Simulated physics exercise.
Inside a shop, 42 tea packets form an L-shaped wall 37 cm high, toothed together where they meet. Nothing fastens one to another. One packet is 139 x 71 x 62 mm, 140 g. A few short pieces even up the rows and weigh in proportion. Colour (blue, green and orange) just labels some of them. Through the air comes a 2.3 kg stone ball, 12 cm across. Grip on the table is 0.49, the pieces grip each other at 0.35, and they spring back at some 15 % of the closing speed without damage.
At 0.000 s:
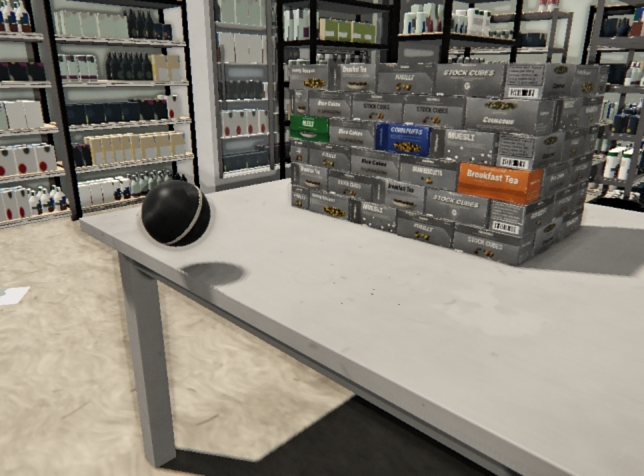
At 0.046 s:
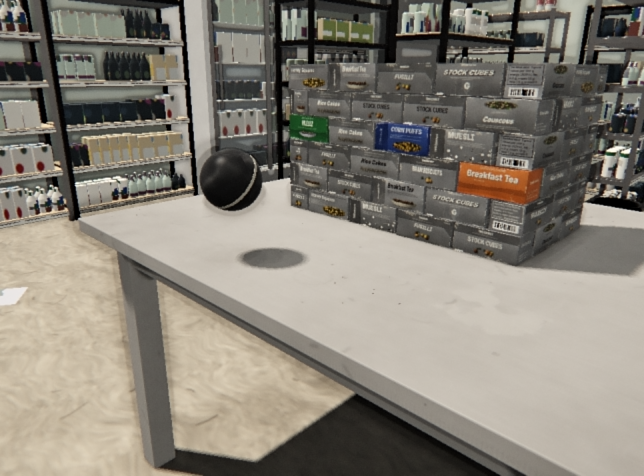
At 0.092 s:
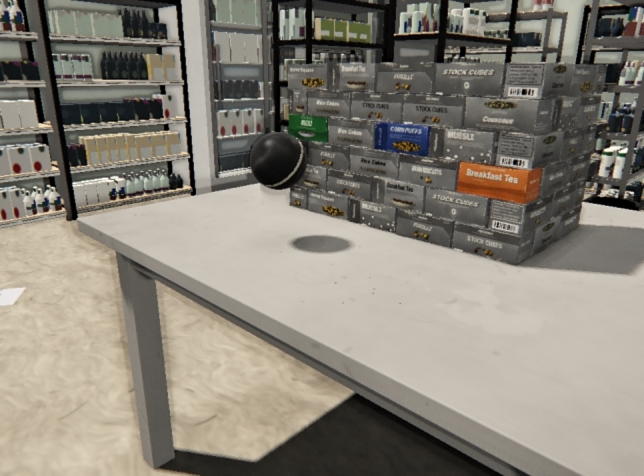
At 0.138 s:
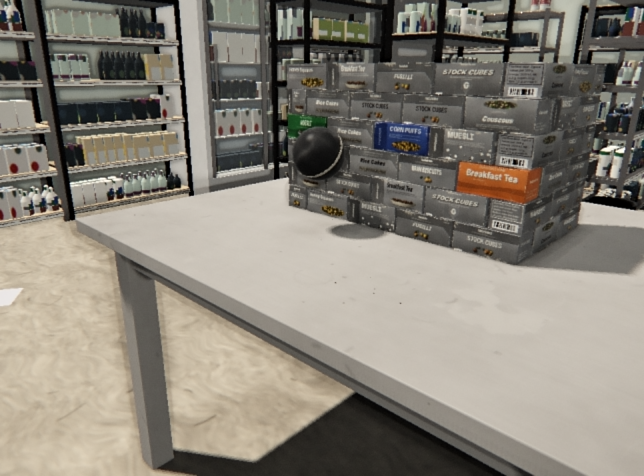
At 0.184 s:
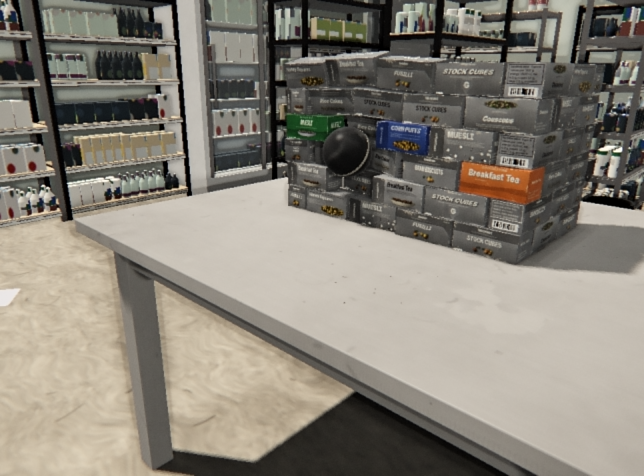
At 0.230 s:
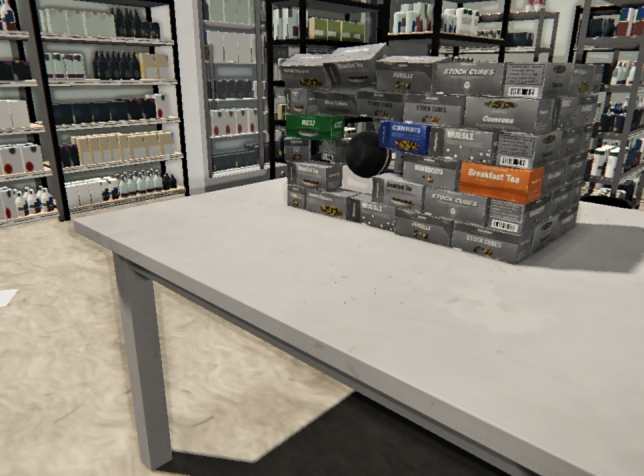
At first, a dark ball with a pale stripe hangs in the air left of a stacked wall of mostly grey tea packets on a shop table. It flies rightward and strikes the wall below the green and blue packets, then pushes in, shoving nearby packets back and tilting some along the top.
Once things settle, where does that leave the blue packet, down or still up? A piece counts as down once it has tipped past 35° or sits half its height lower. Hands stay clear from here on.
In the end the blue packet holds its level.
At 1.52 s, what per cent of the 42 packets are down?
By then 25 per cent.
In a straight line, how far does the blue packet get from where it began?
About 2 cm.
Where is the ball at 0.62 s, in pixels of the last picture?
At about (459, 164).
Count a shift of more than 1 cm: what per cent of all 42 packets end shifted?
It is 30 per cent.
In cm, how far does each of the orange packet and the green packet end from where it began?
About: Orange 0, green 38.
By 0.32 s, ball still moving; 5 of the 42 packets down; blue packet moved 16 mm; green packet tilted 5°.
By 0.62 s, ball still moving; 6 of the 42 packets down; blue packet tilted 7°; green packet tilted 8°.
By 0.98 s, ball still moving; 11 of the 42 packets down; blue packet moved 16 mm; green packet tilted 46°, 21 mm lower.
By 1.52 s, ball still moving; 11 of the 42 packets down; blue packet moved 17 mm; green packet on its side.
When it is over (2.4 s), ball rolling away; 12 of the 42 packets down; blue packet moved 17 mm; orange packet moved 7 mm; green packet 19 cm lower. In pixels of the last frame, middles, blue packet near (412, 136), orange packet near (501, 180).
